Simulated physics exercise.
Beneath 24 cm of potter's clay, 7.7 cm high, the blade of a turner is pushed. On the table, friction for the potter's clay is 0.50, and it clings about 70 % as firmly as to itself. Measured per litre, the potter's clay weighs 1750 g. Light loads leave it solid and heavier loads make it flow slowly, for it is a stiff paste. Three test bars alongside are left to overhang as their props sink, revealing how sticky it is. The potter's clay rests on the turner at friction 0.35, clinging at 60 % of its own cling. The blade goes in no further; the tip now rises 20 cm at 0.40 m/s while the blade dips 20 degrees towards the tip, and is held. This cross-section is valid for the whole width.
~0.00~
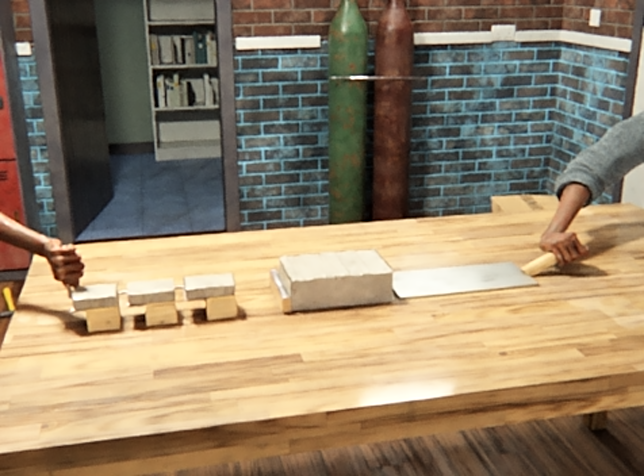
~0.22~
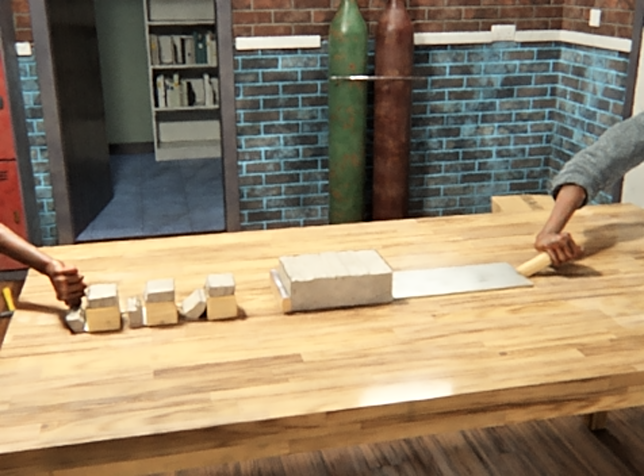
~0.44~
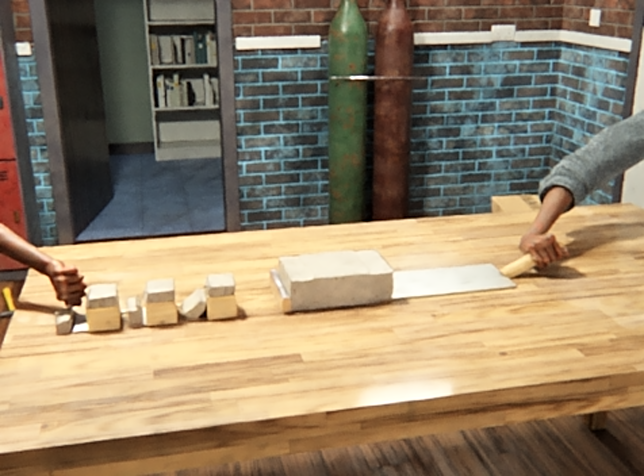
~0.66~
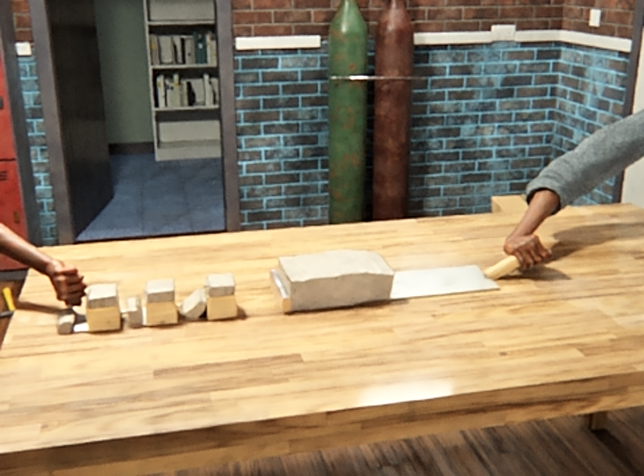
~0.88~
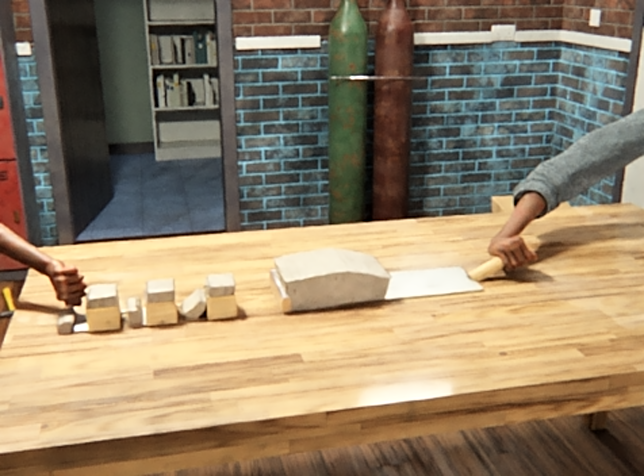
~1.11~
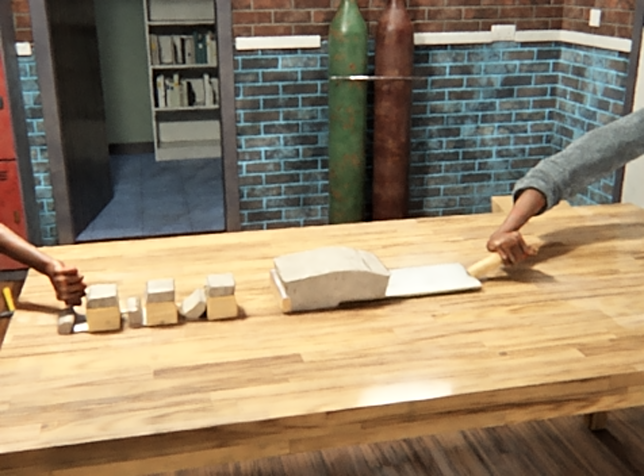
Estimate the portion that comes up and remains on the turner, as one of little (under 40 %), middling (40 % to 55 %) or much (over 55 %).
What comes up and stays on the turner is in the lowest range, below 40 %.
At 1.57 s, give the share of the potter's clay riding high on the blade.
It works out at roughly 35 percent.
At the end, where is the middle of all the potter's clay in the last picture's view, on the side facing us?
I'd place it around (333, 260).
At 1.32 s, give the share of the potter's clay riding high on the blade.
22 %.
After 1.32 s, the tip is 8.9 cm up.
After 1.57 s, the tip is 19 cm up.
After 1.82 s, the tip is 20 cm up and 33 % is riding high on the blade.
After 2.07 s, the tip is 20 cm up and 33 % is riding high on the blade.
After 2.17 s, the tip is 20 cm up and 33 % is riding high on the blade.
